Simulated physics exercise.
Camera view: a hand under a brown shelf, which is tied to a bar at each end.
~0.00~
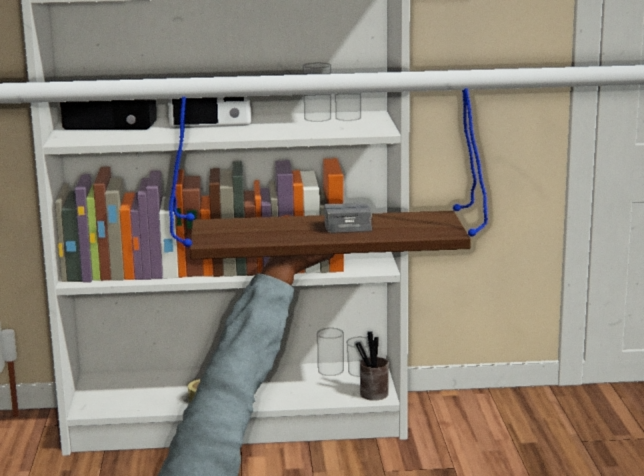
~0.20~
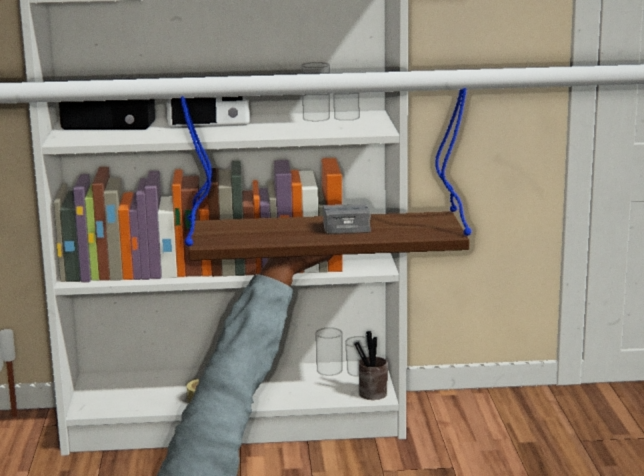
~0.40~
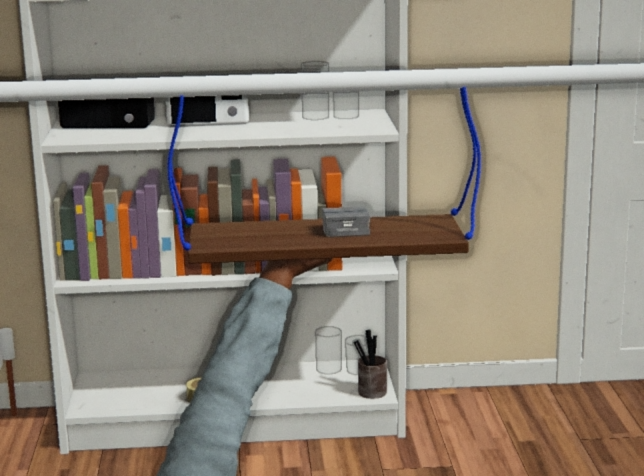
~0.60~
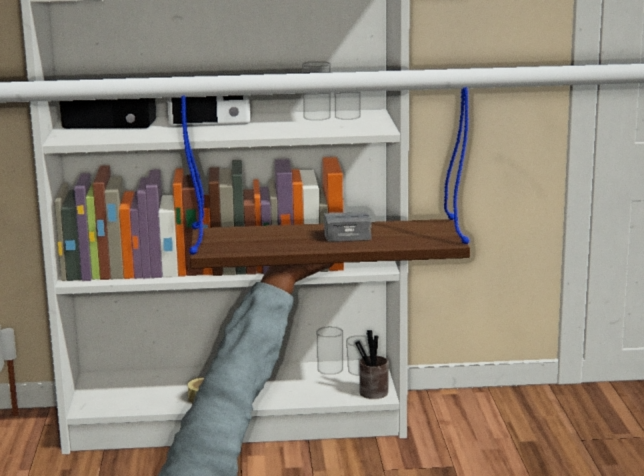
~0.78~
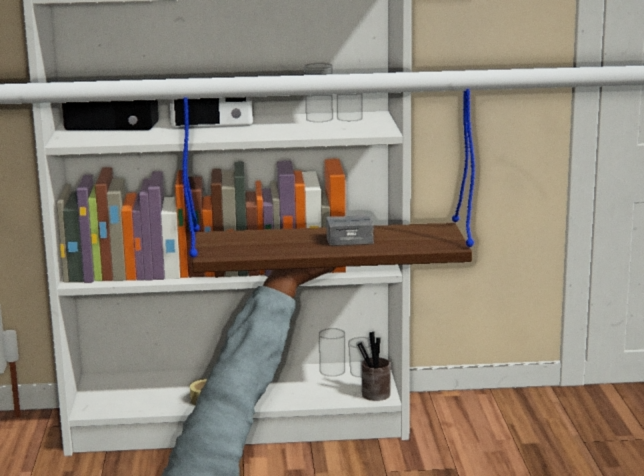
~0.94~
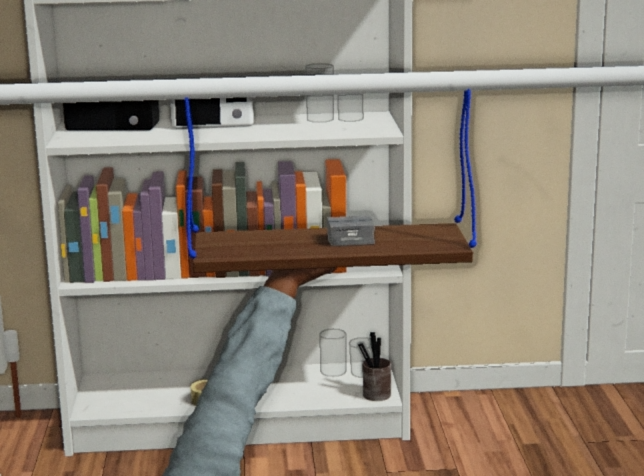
A brown shelf with a small grey box on it, held from below by a hand, lowers slightly in front of a bookcase, while the slack blue strings tying it to a white bar sway and become almost straight.
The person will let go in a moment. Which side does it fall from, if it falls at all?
It stays resting there.
Around 1.34 s, board level; box on the board near (351, 234).
Finally, board level; box on the board near (351, 235). The grey box stays on the board.
